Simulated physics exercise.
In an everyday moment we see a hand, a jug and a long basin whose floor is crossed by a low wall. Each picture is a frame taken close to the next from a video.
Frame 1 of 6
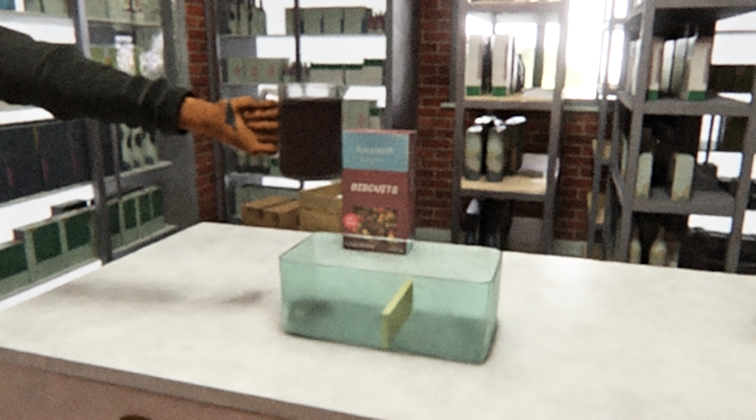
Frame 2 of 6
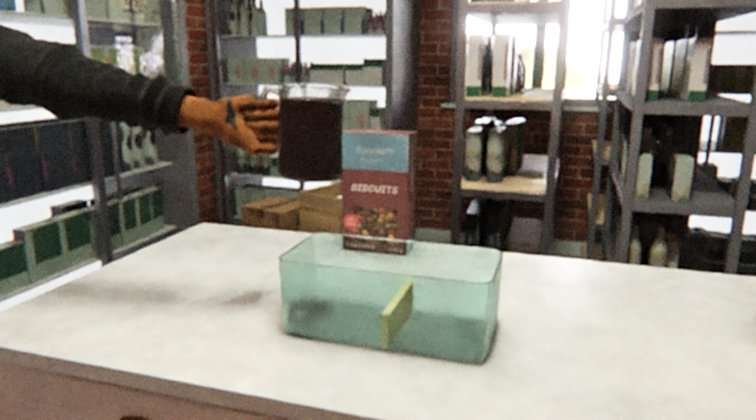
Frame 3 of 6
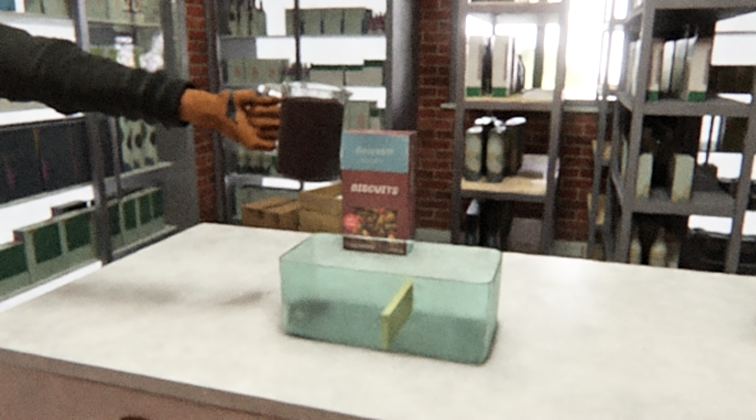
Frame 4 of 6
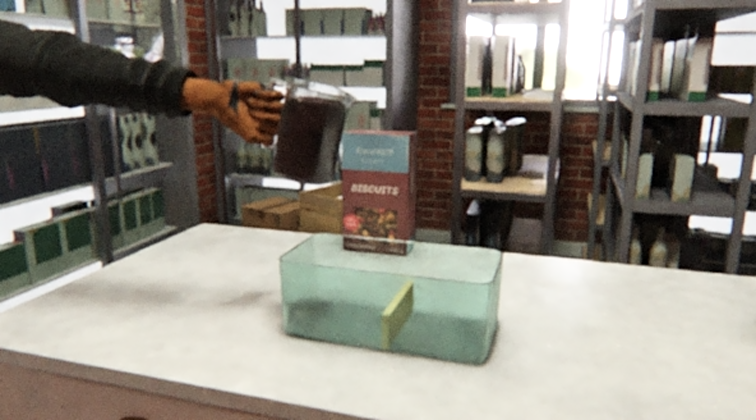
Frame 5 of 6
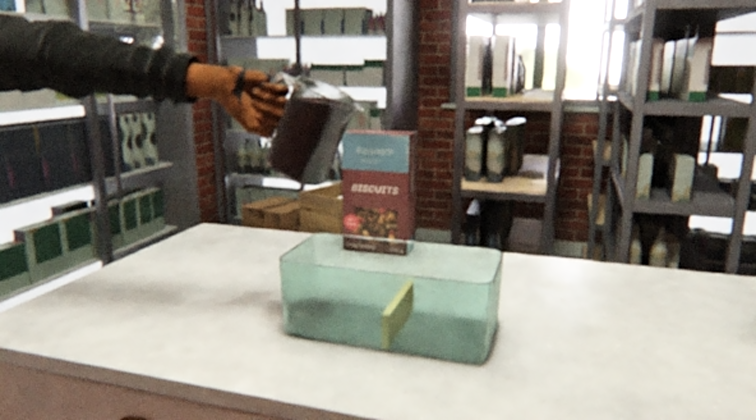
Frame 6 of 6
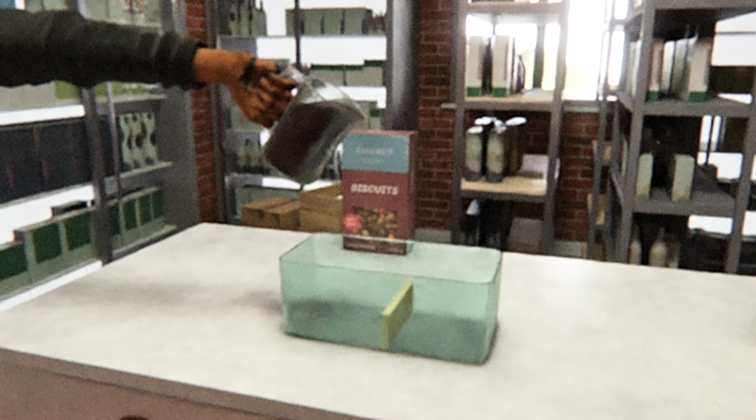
A hand reaching in from the left holds a glass jug of dark liquid upright above a long, clear greenish basin with a low yellow-green wall inside, near a biscuit box. The hand tilts the jug rightward, slightly at first, then steeply, while the basin and box stay still.
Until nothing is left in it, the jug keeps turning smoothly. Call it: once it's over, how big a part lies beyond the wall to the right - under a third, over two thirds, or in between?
Over two thirds.
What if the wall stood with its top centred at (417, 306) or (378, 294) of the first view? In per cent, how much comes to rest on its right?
25 % then 95 %, approximately.
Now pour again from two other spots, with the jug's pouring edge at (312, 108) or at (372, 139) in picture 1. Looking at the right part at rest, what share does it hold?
It would come to near 5 per cent, and then near 90 per cent.
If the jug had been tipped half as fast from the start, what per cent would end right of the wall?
About 80 %.
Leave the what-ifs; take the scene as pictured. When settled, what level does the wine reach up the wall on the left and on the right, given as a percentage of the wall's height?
The left side ends up close to 10, the right side close to 50.
A moment on, the jug is tipped on its side and 66 per cent is still to pour, 0 is left of the wall and 6 right of it.
Next, the jug is tipped right over and 25 per cent is still to pour, 11 is left of the wall and 37 right of it.
Then the jug is tipped right over and 6 per cent is still to pour, 15 is left of the wall and 69 right of it.
Later the jug is tipped right over and 1 per cent is still to pour, 22 is left of the wall and 74 right of it.
At rest 24 per cent lies left of the wall, 74 right of it and 2 outside.
